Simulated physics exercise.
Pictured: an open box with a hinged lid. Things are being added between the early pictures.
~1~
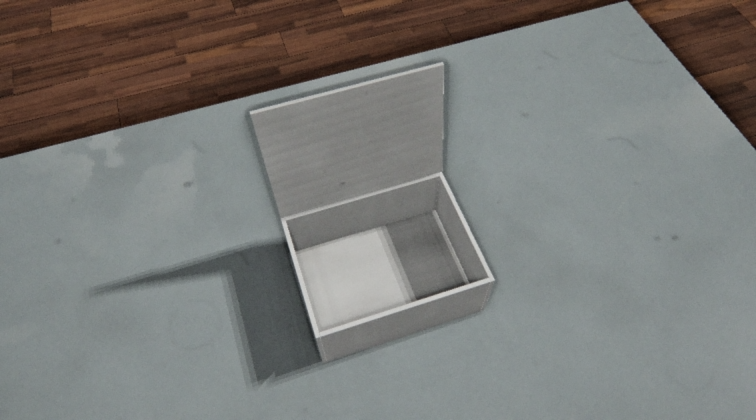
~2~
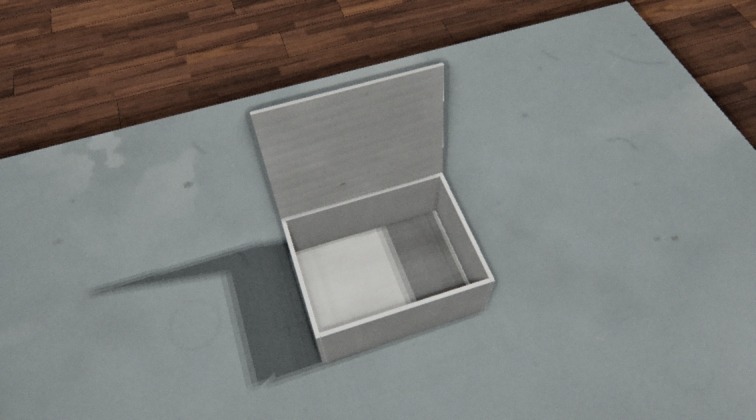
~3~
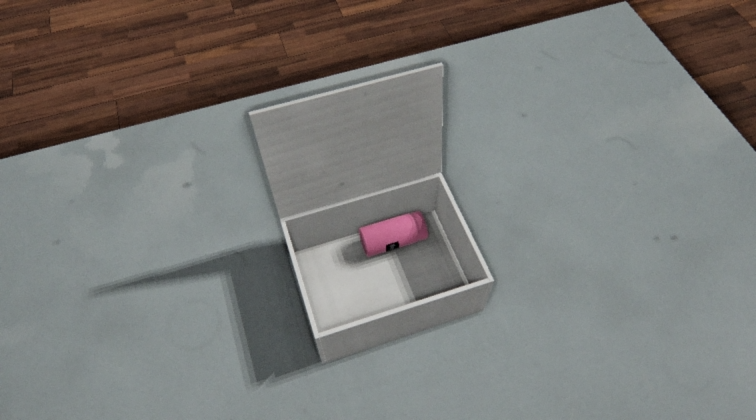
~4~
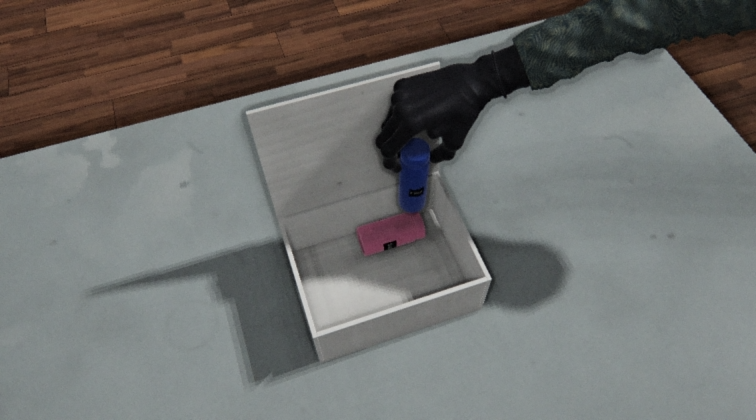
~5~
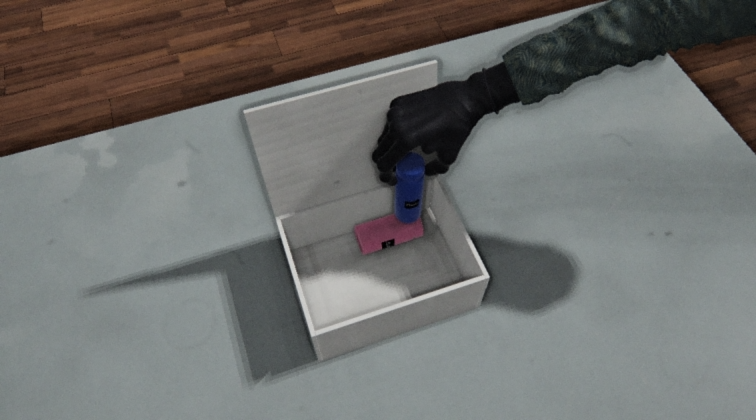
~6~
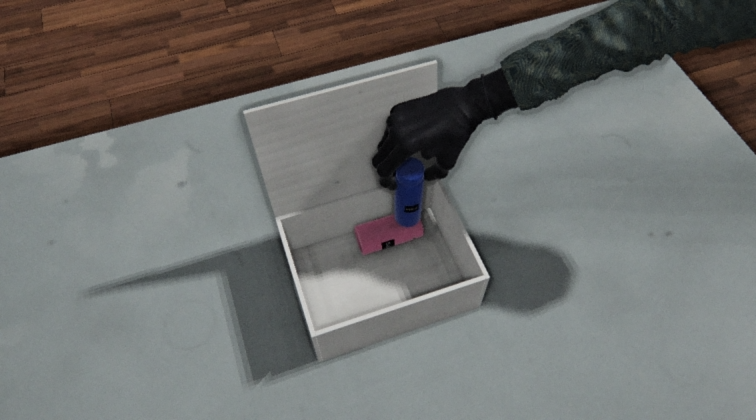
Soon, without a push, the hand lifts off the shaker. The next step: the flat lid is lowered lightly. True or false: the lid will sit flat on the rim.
True.
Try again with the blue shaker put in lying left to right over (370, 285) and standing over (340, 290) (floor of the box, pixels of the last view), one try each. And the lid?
First, it comes fully down; second, it gets propped open.
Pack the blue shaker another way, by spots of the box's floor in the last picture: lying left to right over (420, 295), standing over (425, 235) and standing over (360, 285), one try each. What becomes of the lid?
The lid lowers completely the first time, lowers completely the second time and is kept raised the third time.
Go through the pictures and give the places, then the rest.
In the first frame, the last thing is not in view yet.
In the second frame, the last thing is not in view yet.
In the third frame, the last thing is not in view yet; pink shaker (393, 234).
The fourth frame shows on its way; blue shaker (413, 177); pink shaker (391, 233).
The fifth frame shows on its way; blue shaker (409, 189); pink shaker (389, 231).
The sixth frame shows in place under the hand; blue shaker (409, 194); pink shaker (389, 231).
Then, 1.10 s after the last picture, lid starting down; blue shaker tipped 4° from how it was near (407, 192).
Then, 1.60 s after the last picture, lid 60° above the rim; blue shaker tipped 28° from how it was near (417, 215).
Then, 1.80 s after the last picture, lid 47° above the rim; blue shaker tipped 72° from how it was near (429, 262).
Then, 2.20 s after the last picture, lid 17° above the rim; blue shaker on its side near (433, 268).
At rest, lid shut; tipped over in the box, blue shaker; pink shaker in place. Seen from the same camera at the end, blue shaker near (434, 267).
